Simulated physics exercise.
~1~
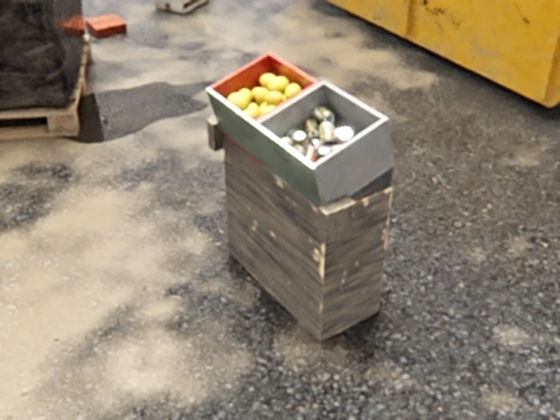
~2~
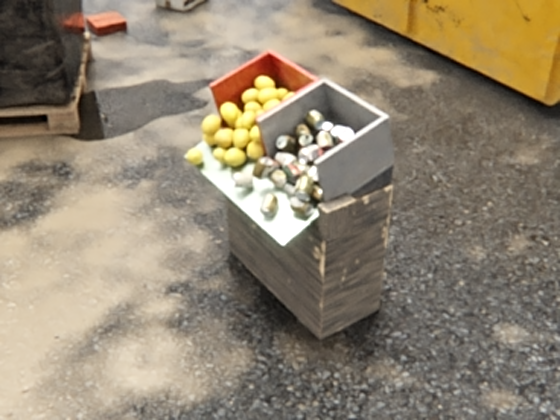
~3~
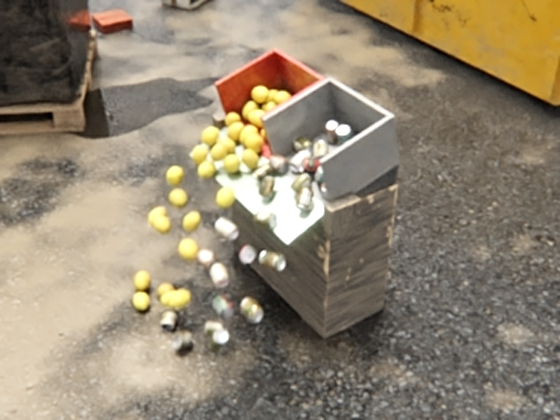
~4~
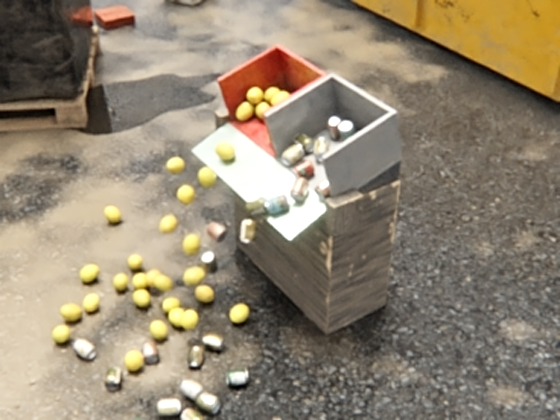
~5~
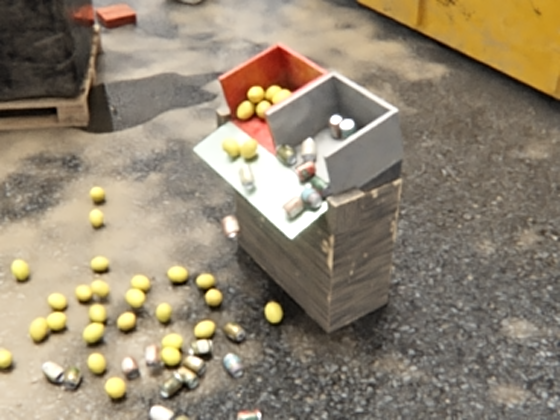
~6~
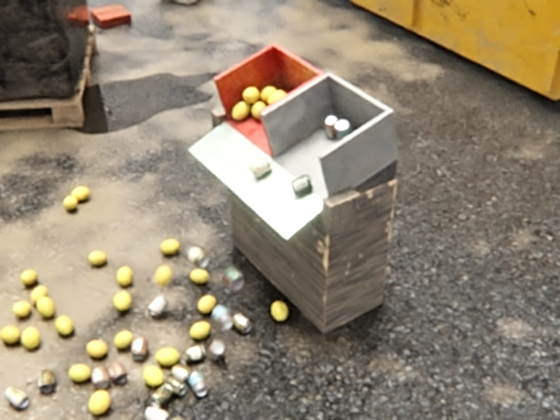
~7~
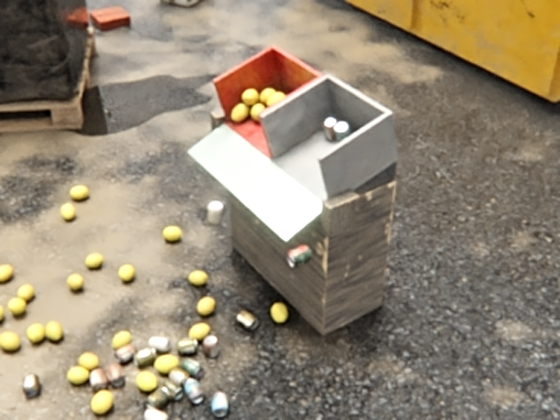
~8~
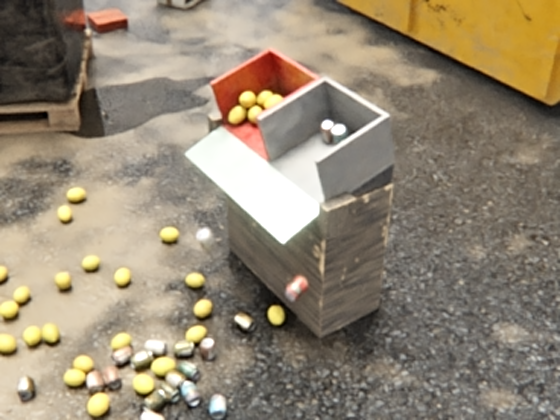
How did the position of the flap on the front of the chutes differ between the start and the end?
At the start the flap leaned up against the front of the chutes, closing them off. By the end it had swung down and lay open on its side, sloping out below them.
